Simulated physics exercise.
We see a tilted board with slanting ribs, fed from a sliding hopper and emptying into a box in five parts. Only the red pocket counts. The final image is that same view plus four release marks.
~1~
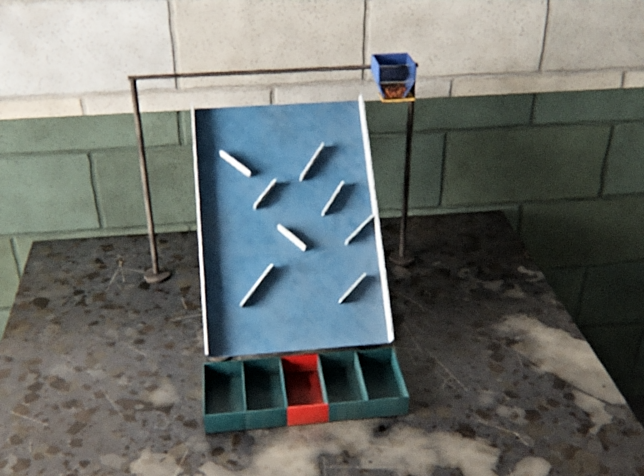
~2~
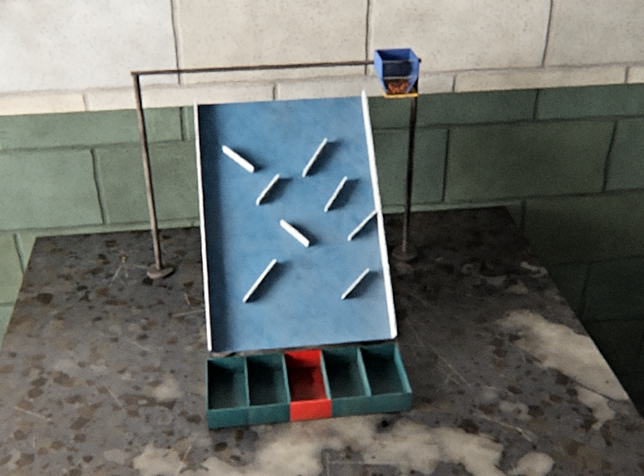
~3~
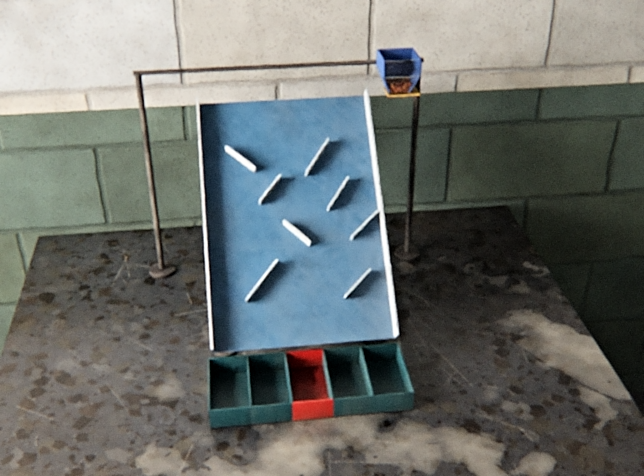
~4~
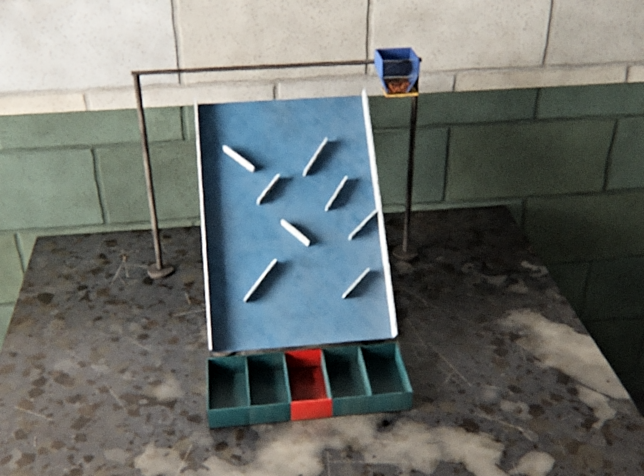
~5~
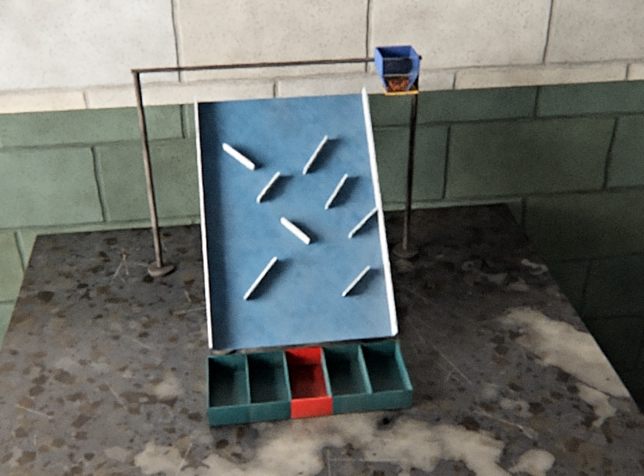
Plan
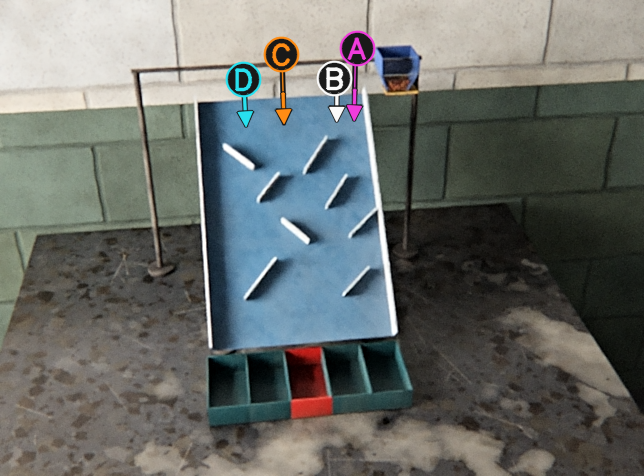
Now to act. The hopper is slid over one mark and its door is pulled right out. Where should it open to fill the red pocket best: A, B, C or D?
Go for A.
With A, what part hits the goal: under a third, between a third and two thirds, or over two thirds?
Between a third and two thirds.
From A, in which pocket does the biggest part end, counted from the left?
The third.
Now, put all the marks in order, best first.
The order is A, B, C, D.
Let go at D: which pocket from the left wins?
It is the first one.
On the marked copy, mark A meets the board at (354, 115); mark B meets the board at (336, 116); mark C meets the board at (283, 118); mark D meets the board at (245, 121).
Choosing A, close to half in the red pocket, close to a third in other pockets, a small share held on the board, a small share outside the box.
Choosing B, close to a third in the red pocket, close to half in other pockets, a small share held on the board, only a few outside the box.
Choosing C, a small share in the red pocket, close to two thirds in other pockets, a small share outside the box.
Choosing D, only a few in the red pocket, the bulk in other pockets, a small share held on the board, a small share outside the box.
